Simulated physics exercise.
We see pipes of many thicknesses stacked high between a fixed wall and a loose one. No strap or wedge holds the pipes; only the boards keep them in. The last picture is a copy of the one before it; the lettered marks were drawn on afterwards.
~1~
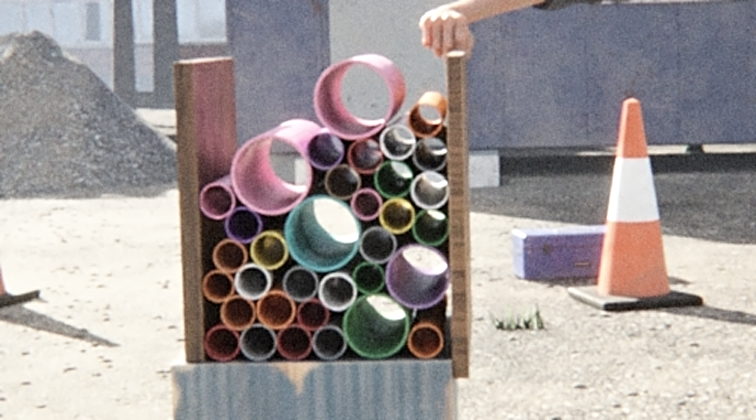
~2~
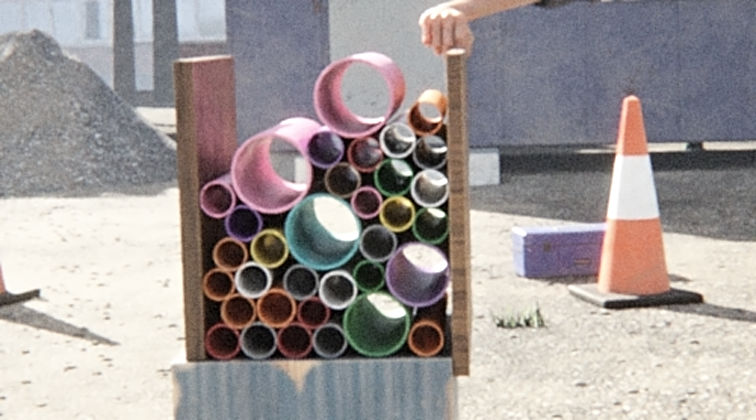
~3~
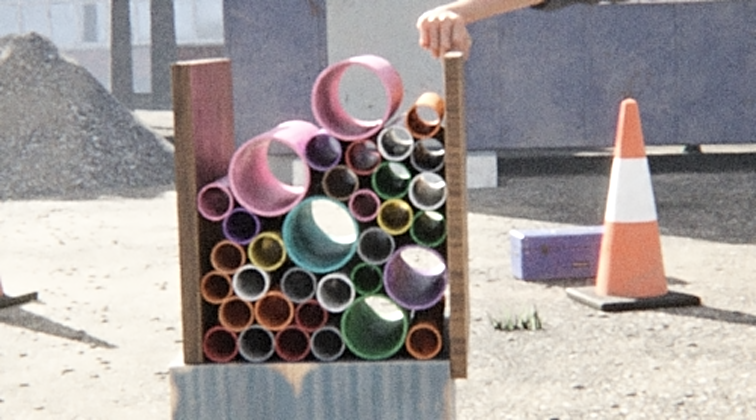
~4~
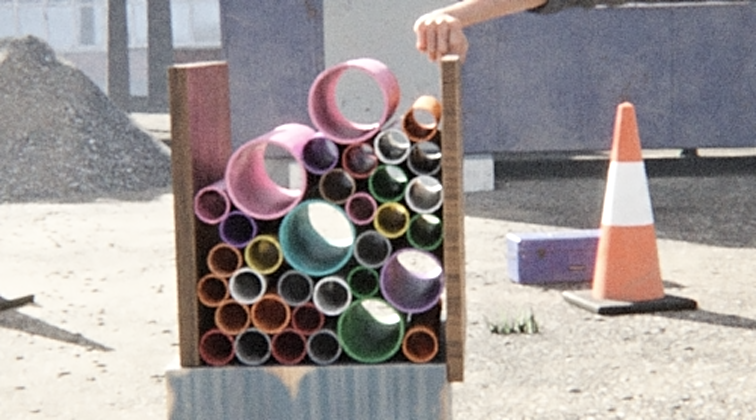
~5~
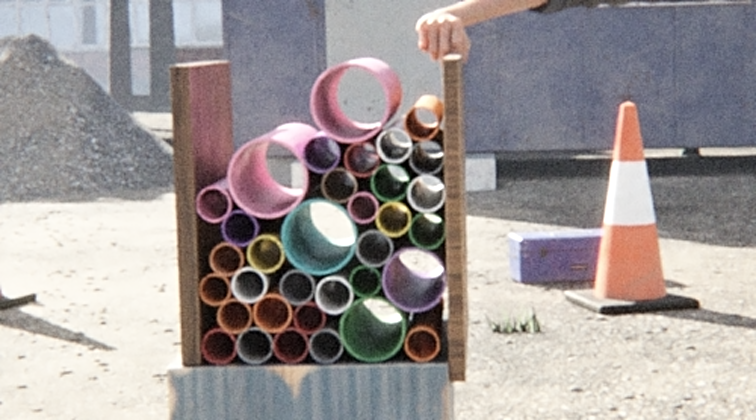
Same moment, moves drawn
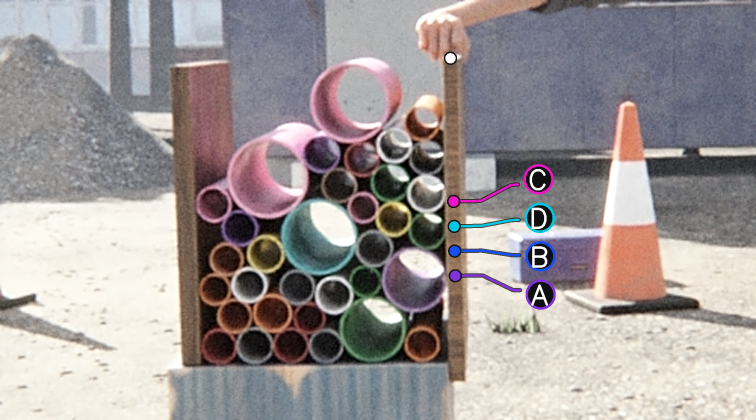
A stack of colourful open-ended pipes, with large pink ones at the upper left, a turquoise one in the middle and a green one low down, sits between two upright wooden boards, seen from the front in a sunlit yard. A hand rests on the right board, with a gravel heap behind at left and an orange-and-white cone at right. The pipes stay in place while the view shifts very slightly.
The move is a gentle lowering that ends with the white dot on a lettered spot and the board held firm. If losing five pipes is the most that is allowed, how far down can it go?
Lower it to C and no more.
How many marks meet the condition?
One of them.
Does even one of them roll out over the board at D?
At D: Yes.
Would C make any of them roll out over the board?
Yes, at C.
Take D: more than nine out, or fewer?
At D, fewer than nine.
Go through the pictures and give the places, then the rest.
The first frame shows an orange pipe (425, 120); side board (460, 201).
The second frame shows an orange pipe (426, 339).
The third frame shows an orange pipe (274, 311); a turquoise pipe (321, 234).
The fourth frame shows a brown pipe (337, 186).
The fifth frame shows an orange pipe (421, 124); side board (457, 204).
On the marked copy, A at (455, 276); B at (455, 251); C at (454, 202); D at (454, 227); the white dot at (450, 58).
With C. Early on, top of the board (444, 122).
Further on, top of the board (445, 194).
At the end, top of the board (446, 201), two out over the board.
As for the rest, A more than five out over the board; B more than five out over the board; D more than five out over the board.
